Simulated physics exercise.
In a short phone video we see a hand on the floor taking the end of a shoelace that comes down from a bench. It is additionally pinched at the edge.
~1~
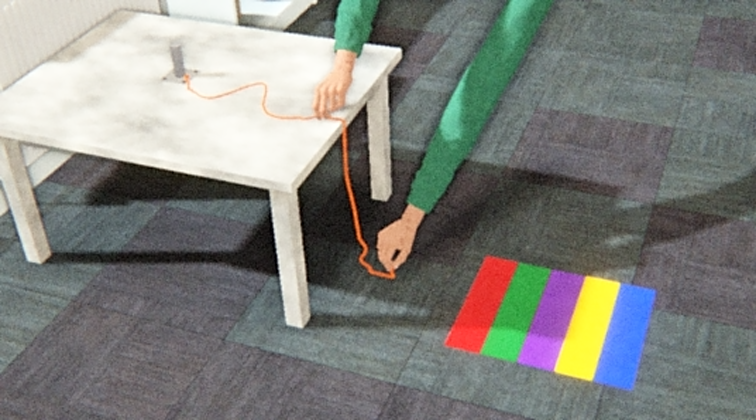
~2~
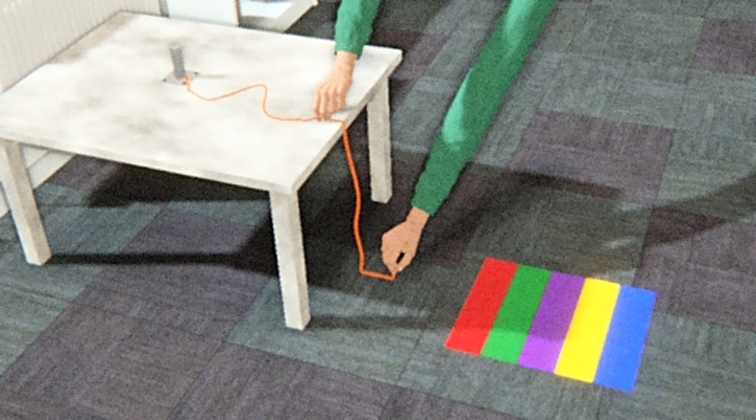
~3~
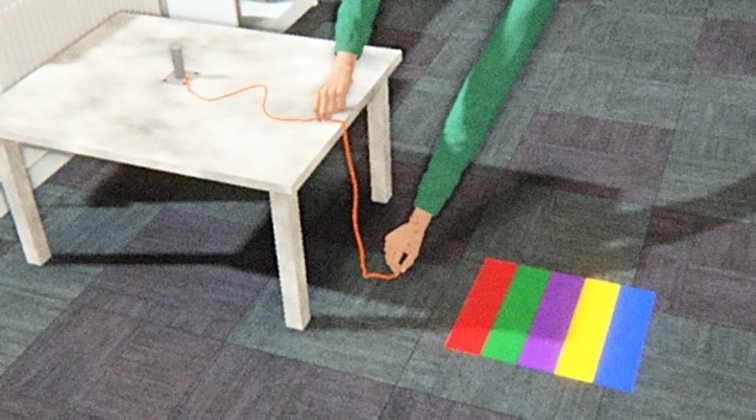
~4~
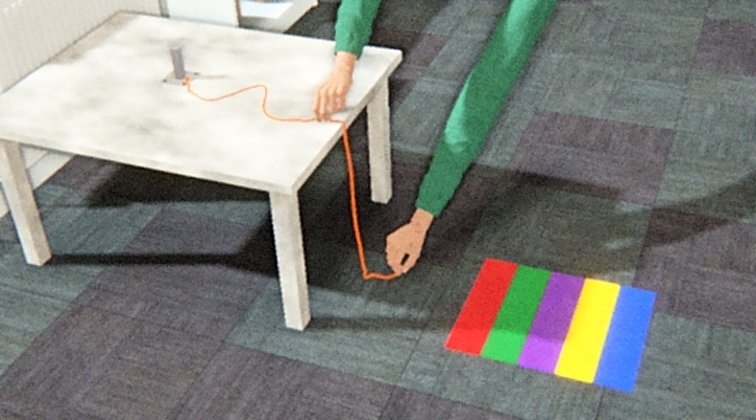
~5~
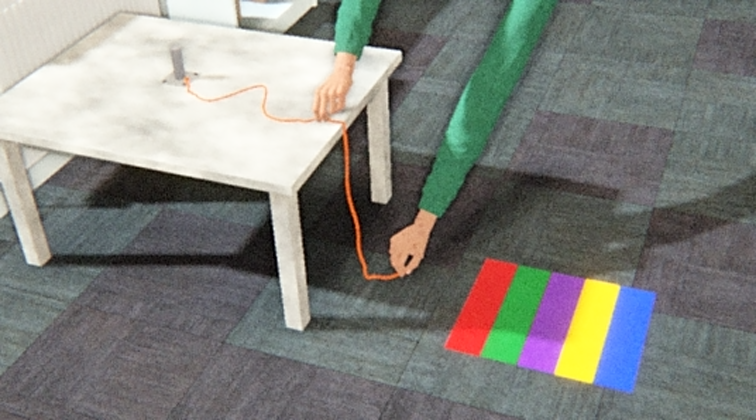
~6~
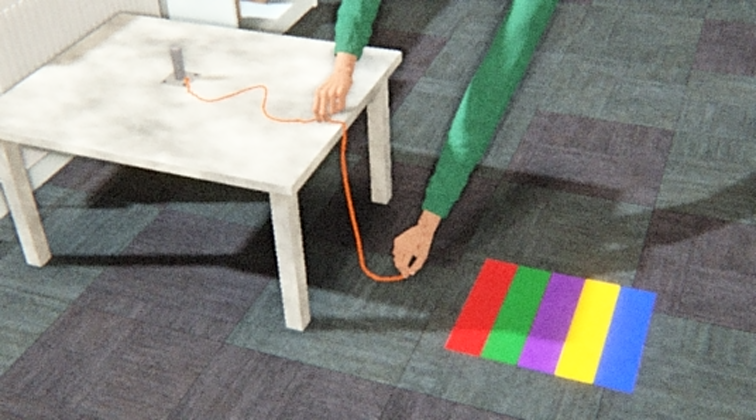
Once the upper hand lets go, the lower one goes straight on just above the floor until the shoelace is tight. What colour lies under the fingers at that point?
Yellow.
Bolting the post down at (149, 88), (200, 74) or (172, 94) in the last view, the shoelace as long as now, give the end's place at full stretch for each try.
In order, the pixels are (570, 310), (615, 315) and (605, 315).
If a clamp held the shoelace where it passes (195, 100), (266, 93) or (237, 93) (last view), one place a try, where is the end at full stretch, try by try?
Approximately at (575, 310), at (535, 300) and at (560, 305), in that order.
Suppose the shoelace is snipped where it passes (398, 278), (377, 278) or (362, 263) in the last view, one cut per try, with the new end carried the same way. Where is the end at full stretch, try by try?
Taking them in turn, it's about (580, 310), then about (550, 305), and finally about (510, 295).
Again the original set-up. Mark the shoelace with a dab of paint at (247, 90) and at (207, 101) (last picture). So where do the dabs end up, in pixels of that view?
They finish close to (275, 98) and close to (237, 90).
Soon after, end near (539, 301); over purple.
Then, end near (575, 309); over yellow.
At full stretch, end near (596, 314); over yellow. The yellow one.
